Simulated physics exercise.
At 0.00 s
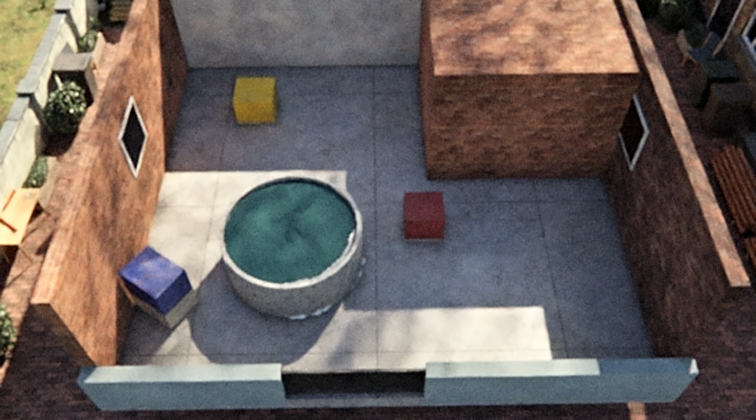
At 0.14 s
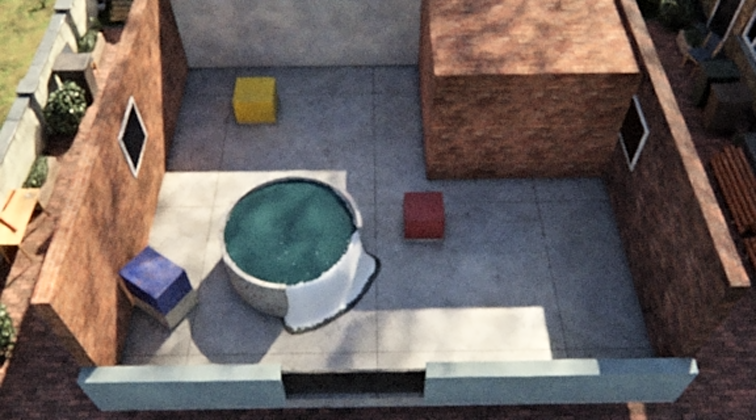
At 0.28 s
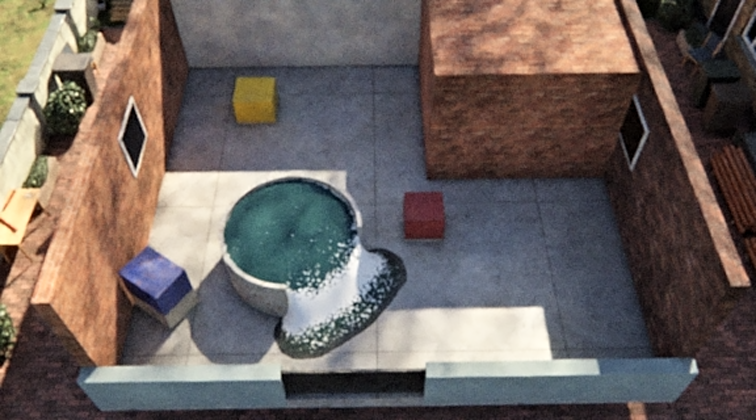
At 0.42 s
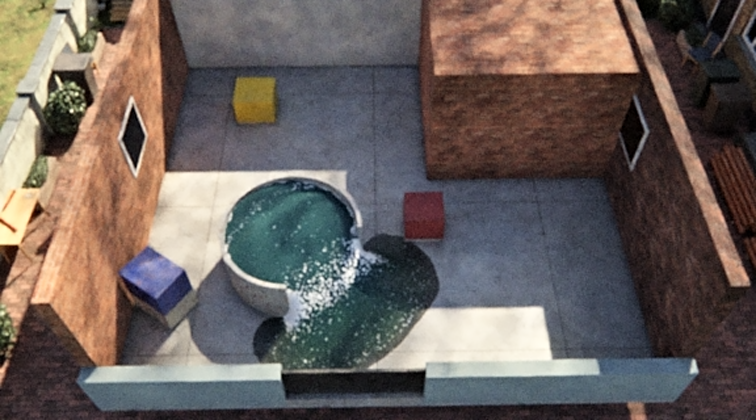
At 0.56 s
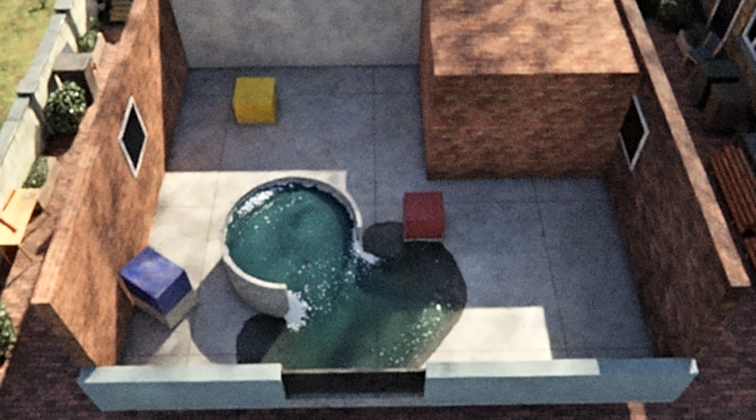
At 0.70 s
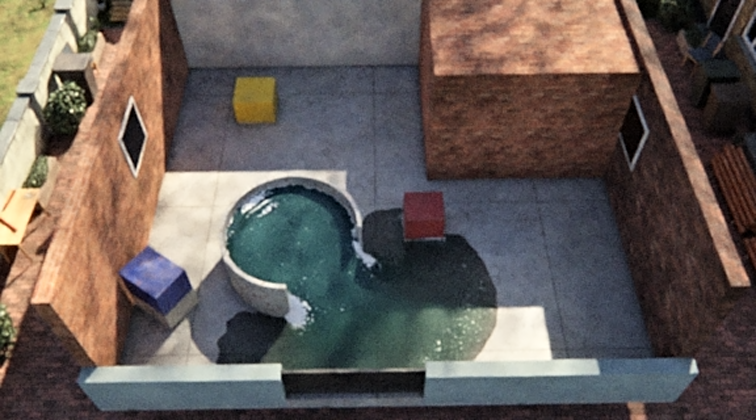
Green water sits in a round pool in a walled yard, then bursts through the pool's lower right side in a white, foaming sheet. It fans across the pale floor toward the front opening and the right, spreading around the red crate as the level in the pool drops.
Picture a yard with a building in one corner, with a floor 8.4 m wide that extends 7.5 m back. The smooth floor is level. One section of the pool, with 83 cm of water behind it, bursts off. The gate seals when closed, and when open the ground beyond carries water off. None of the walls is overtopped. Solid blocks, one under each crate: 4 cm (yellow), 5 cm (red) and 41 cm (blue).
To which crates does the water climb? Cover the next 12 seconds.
Yellow crate yes; red crate yes; blue crate no.
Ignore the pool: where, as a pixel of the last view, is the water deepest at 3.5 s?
Pixel (599, 182), about.
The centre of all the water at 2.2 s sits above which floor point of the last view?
(401, 310).
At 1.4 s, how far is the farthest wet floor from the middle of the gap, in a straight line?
I'd say close to 5.2 m.
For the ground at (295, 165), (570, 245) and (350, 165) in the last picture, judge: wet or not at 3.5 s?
Going through the three points: Not yet touched, then awash, then not yet touched.
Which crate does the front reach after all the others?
That would be the yellow one.
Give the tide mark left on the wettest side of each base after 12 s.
Max (cm) - yellow: 8; red: 18; blue: 19.
After 1.4 s water covers 30 % of the floor and is deepest (46 cm) near (361, 372); yellow plinth not reached, red plinth reached, blue plinth not reached.
After 2.2 s water covers 40 % of the floor and is deepest (57 cm) near (642, 379); yellow plinth not reached, red plinth reached, blue plinth reached.
After 3.5 s water covers 45 % of the floor and is deepest (43 cm) near (599, 182); yellow plinth not reached, red plinth reached, blue plinth reached.
After 7.0 s water covers 75 % of the floor and is deepest (19 cm) near (450, 215); yellow plinth reached, red plinth reached, blue plinth reached.
After 12.0 s water covers 95 % of the floor and is deepest (12 cm) near (115, 387); highest at the yellow plinth 8 cm, highest at the red plinth 18 cm, highest at the blue plinth 19 cm.
